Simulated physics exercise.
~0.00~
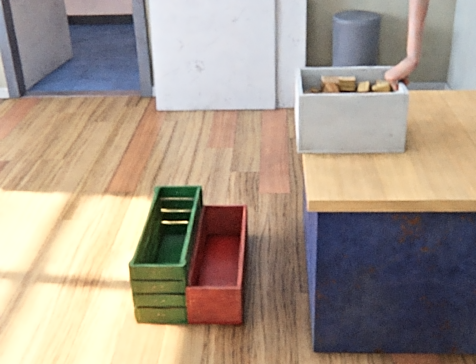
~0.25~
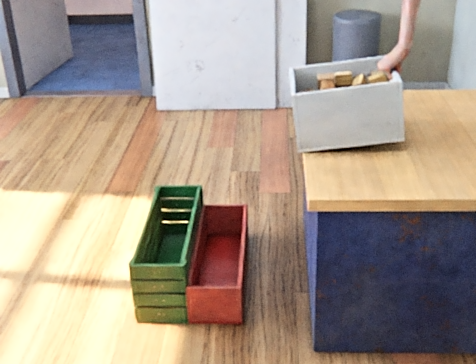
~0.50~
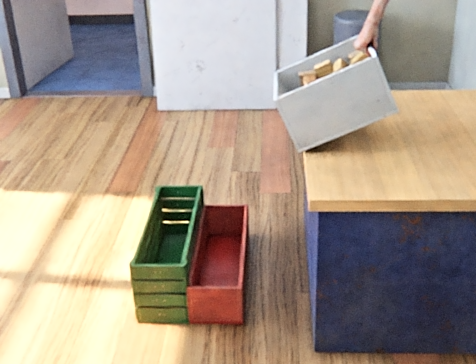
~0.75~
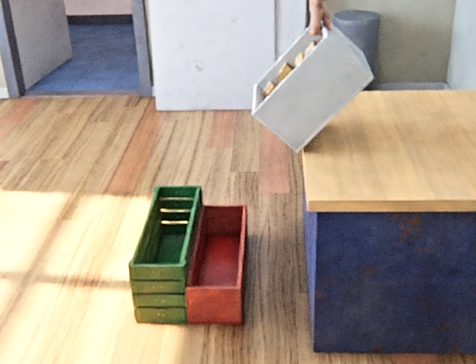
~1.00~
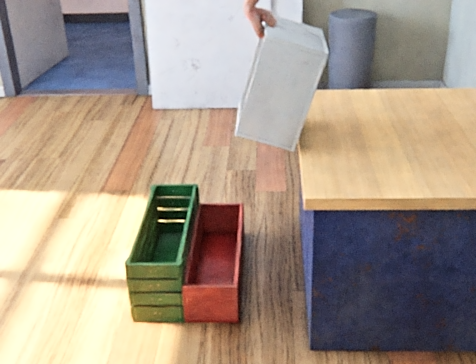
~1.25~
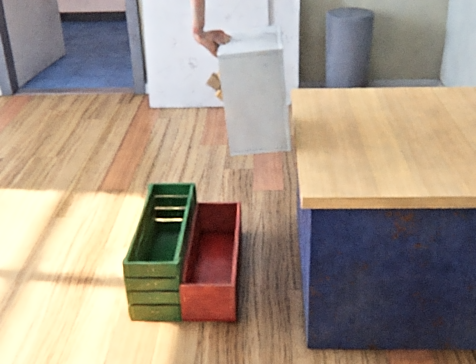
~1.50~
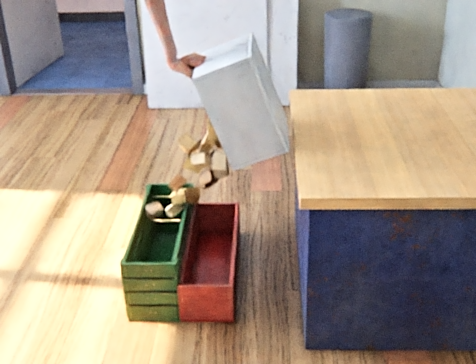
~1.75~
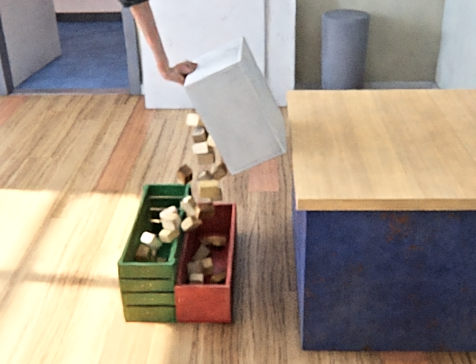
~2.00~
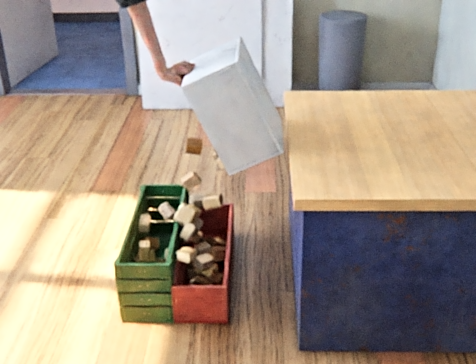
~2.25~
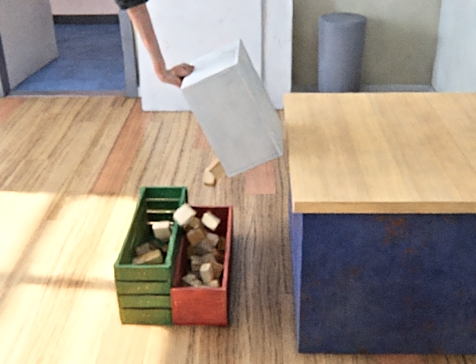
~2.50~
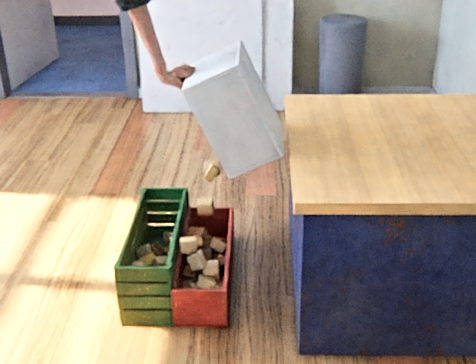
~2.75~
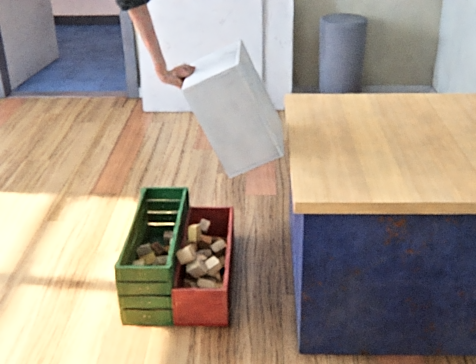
In a sunlit room with a wooden floor, a green slatted trough and a red box stand side by side to the left of a blue bench with a pale wooden top. A hand grips a white crate of wooden blocks on the bench and tips it leftward over the edge. Once the crate is past upright on its side, blocks tumble out, the first falling toward the green trough. More pour into both containers, then the stream thins to a last few dropping toward the red box. The hand holds the crate tilted, with blocks heaped in the red box and fewer in the green trough.
